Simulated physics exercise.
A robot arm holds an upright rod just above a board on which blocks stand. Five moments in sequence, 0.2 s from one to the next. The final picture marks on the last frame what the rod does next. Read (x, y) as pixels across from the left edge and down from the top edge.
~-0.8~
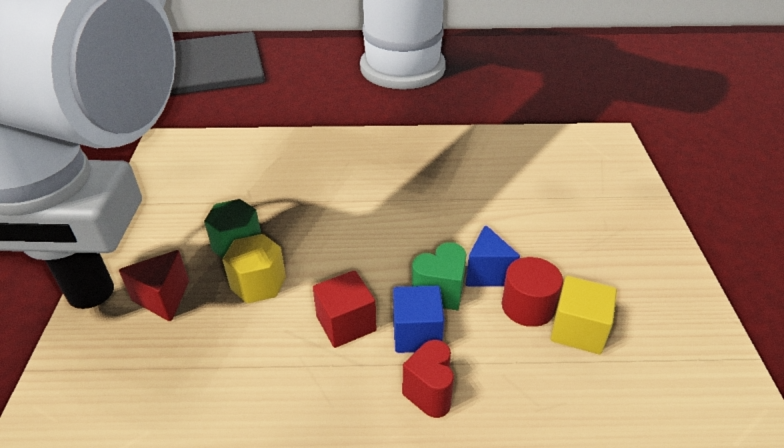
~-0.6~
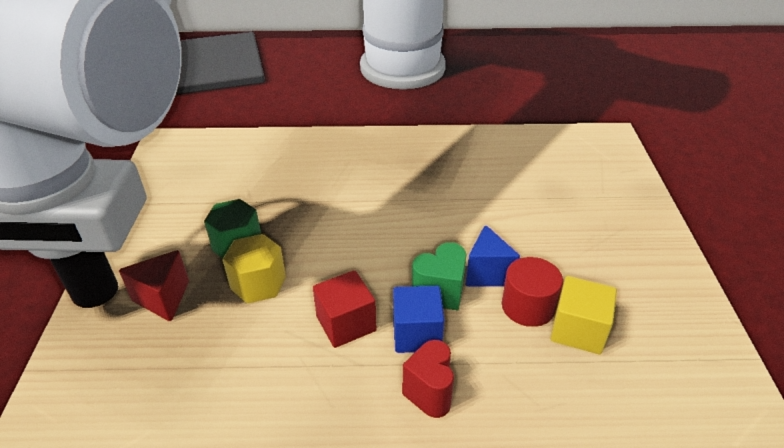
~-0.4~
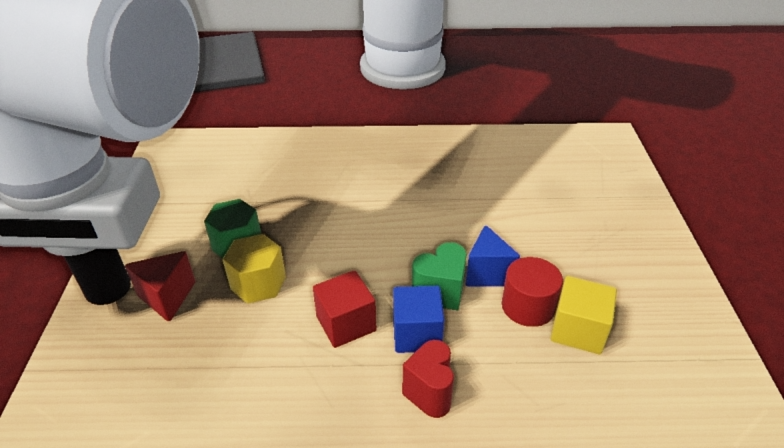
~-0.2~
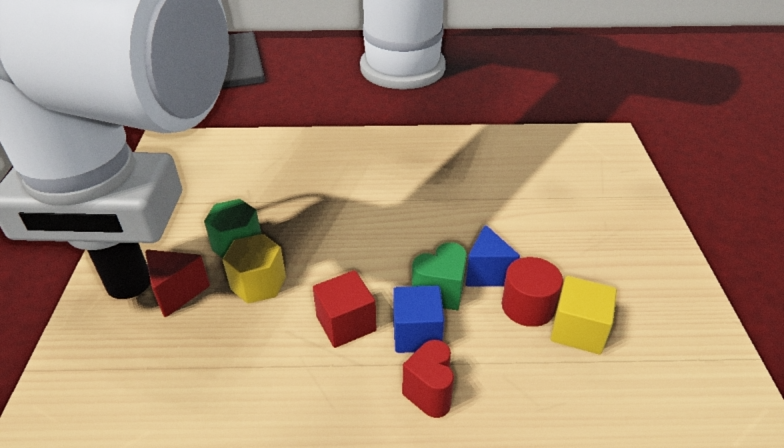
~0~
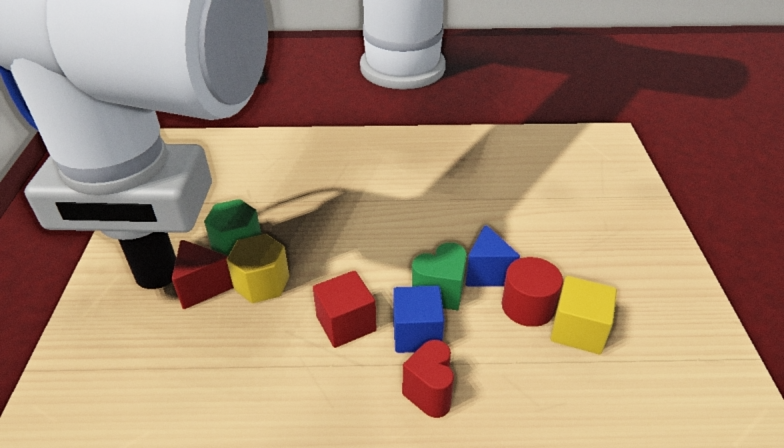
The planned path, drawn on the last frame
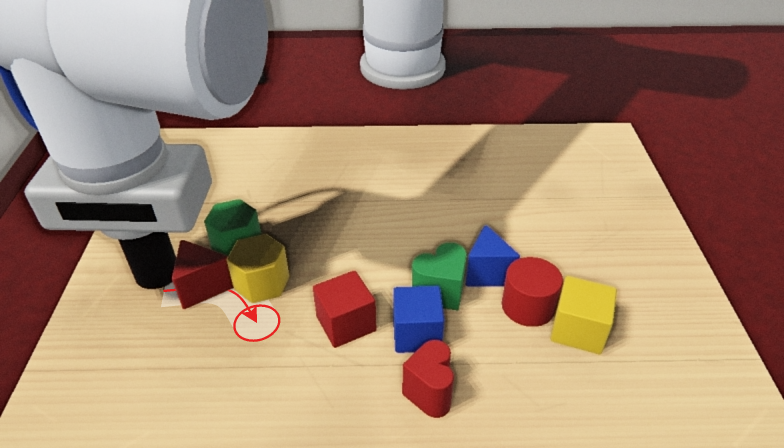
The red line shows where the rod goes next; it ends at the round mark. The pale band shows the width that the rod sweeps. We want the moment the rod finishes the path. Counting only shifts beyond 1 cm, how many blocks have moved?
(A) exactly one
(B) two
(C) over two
The answer is B.
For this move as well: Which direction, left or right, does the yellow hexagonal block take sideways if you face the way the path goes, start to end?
Picture yourself facing from the start of the path to its end: The yellow hexagonal block moves off to your left.
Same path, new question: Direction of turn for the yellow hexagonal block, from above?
It swings round anticlockwise.
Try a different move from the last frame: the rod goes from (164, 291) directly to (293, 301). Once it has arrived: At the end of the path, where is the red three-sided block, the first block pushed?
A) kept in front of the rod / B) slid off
The correct letter is A.
Path on the board, from (164, 291) by way of (205, 287) and (239, 297) to (257, 323).
The first path, step by step. One third of the way, rod at (201, 270); red three-sided block at (237, 259), turned 25° clockwise; yellow hexagonal block at (288, 252), turned 40° anticlockwise.
Two thirds of the way, rod at (235, 280); red three-sided block at (270, 271), turned 15° clockwise; yellow hexagonal block at (313, 252), turned 75° anticlockwise.
At the end, rod at (253, 306); red three-sided block at (292, 284), turned 15° anticlockwise; green hexagonal block in place; yellow hexagonal block at (316, 252), turned 80° anticlockwise.
